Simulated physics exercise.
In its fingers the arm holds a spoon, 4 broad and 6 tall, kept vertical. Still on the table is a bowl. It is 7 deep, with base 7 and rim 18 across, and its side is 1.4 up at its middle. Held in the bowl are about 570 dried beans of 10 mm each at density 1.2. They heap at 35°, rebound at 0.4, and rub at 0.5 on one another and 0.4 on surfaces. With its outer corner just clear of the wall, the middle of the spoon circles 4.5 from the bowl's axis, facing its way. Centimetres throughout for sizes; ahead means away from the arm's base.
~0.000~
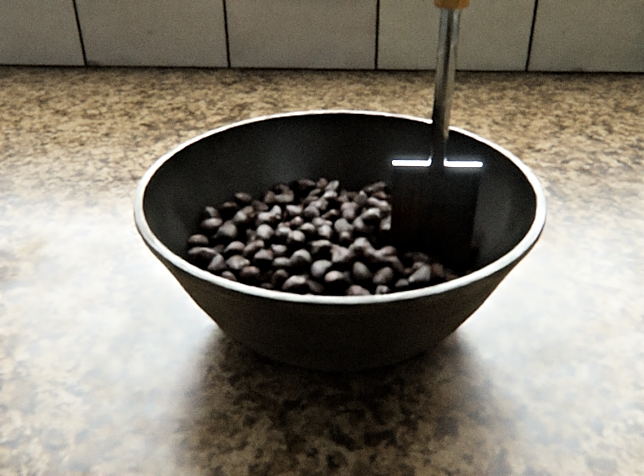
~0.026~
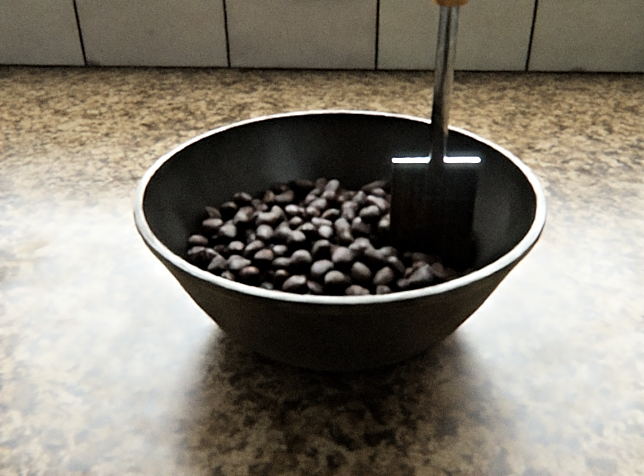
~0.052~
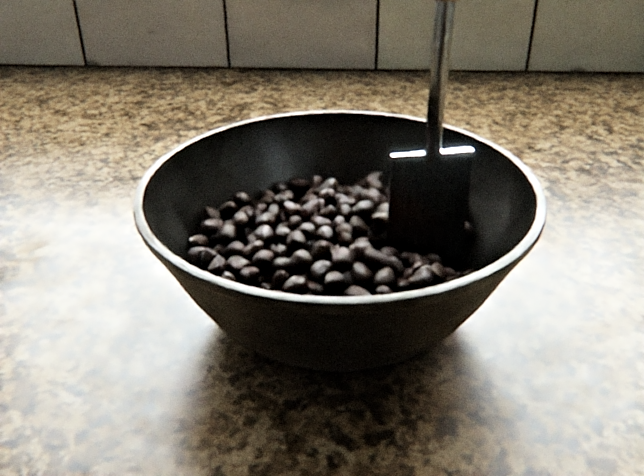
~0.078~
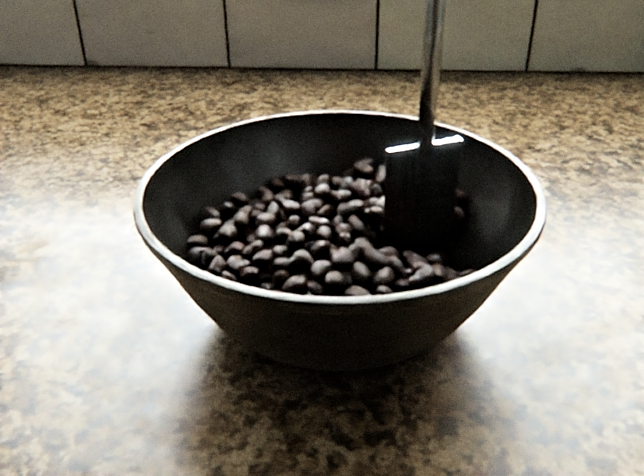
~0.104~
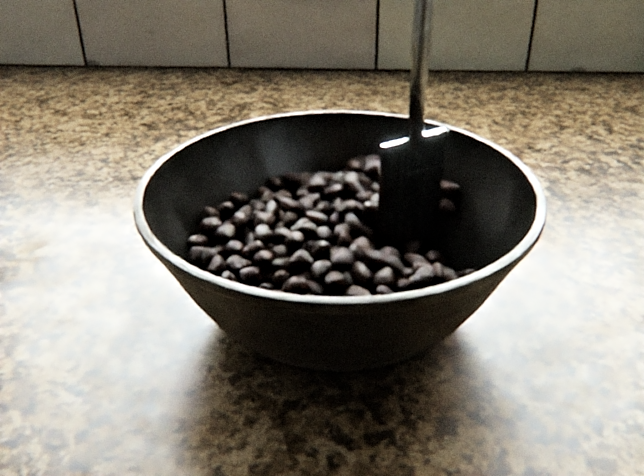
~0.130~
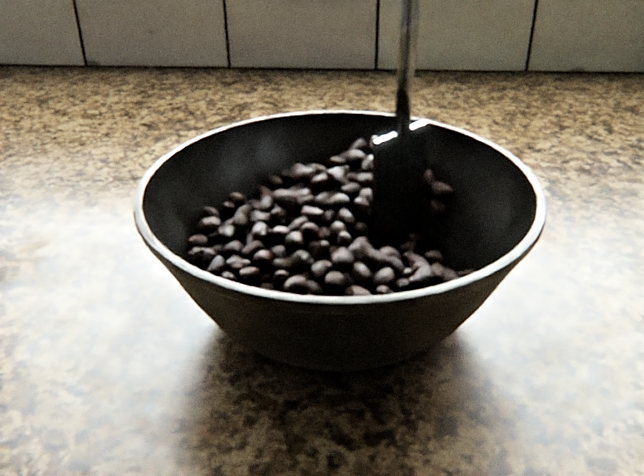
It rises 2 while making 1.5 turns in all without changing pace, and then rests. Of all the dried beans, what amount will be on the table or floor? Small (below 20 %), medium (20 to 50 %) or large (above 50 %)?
It is small.
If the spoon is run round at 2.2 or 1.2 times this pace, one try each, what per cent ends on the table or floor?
Estimates in order: Some 25 % and some 10 %.
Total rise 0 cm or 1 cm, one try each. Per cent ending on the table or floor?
Some 15 and some 10 per cent.
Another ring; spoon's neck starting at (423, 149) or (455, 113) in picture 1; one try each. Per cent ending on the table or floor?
Roughly 5 and 5 per cent.
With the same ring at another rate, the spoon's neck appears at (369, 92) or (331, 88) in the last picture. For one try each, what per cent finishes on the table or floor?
So, roughly 15 percent the first time and 25 percent the second.
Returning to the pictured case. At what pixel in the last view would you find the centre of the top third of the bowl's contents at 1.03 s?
Centre, approx.: (342, 195).
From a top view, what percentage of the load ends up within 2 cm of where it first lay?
Around 30 in a hundred, roughly.
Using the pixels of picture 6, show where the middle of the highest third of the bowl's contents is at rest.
It is centred near (299, 239).
By 0.58 s, 241° round, highest piece 9 above the table; 559 in the bowl, 4 on the table or floor, 5 in flight or on the tool.
By 1.03 s, 75° round, highest piece 8 above the table; 547 in the bowl, 19 on the table or floor, 2 in flight or on the tool.
By 1.45 s, 180° round, highest piece 8 above the table; 547 in the bowl, 21 on the table or floor.
By 2.15 s, 180° round, highest piece 8 above the table; 547 in the bowl, 21 on the table or floor.
Final count, 547 in the bowl, 21 on the table or floor. That is 4 % on the table or floor.
